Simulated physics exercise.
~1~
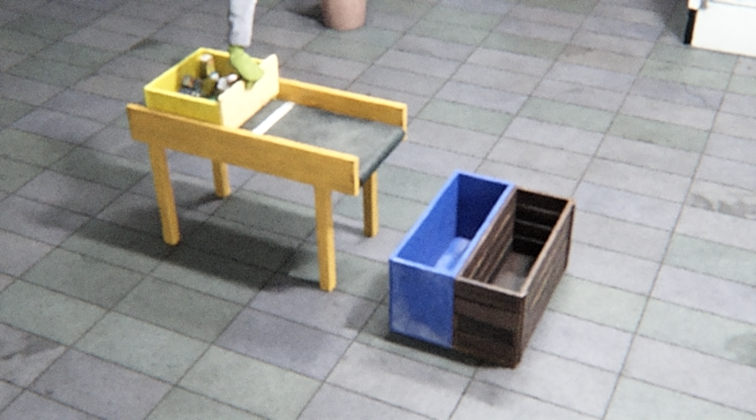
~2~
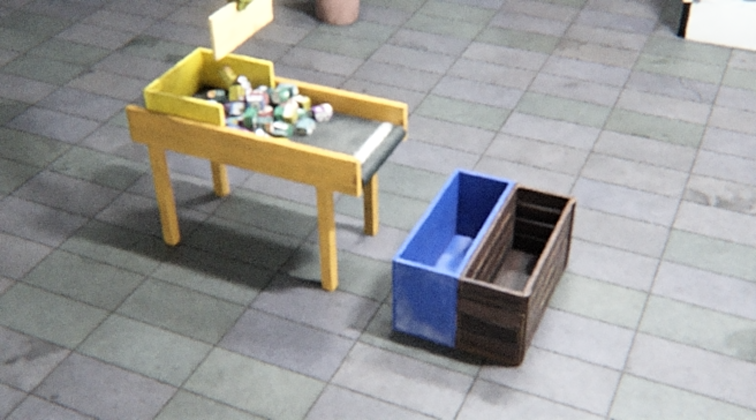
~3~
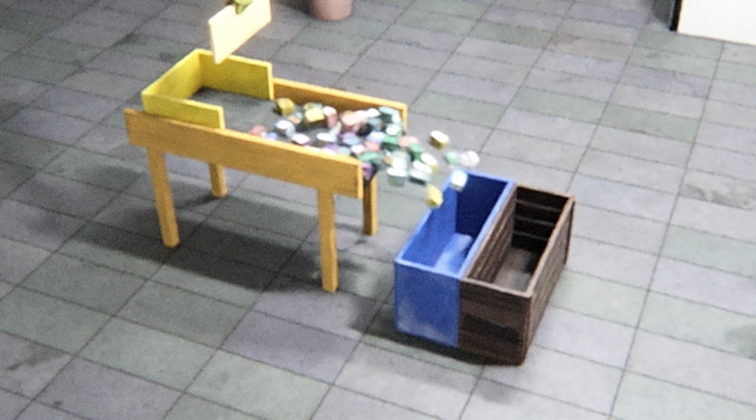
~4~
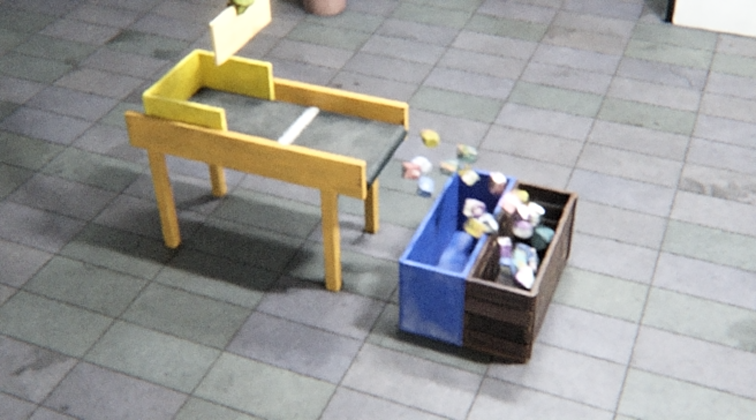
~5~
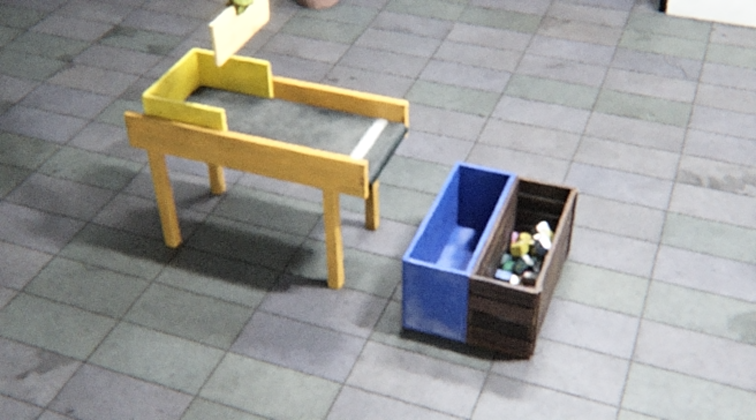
At first, small cartons sit penned inside a yellow enclosure at the left end of a wooden-framed belt table, with a blue tub and a dark wooden tub standing side by side on the tiled floor to the right. The yellow gate lifts, and the loose cartons ride the dark belt rightward behind its white stripe. They spread out along the belt and begin flying off its right end. The scattered pieces sail over the blue tub and drop into the wooden one beyond. Finally, the belt is clear, the blue tub looks empty, and the cartons lie heaped in the wooden tub.
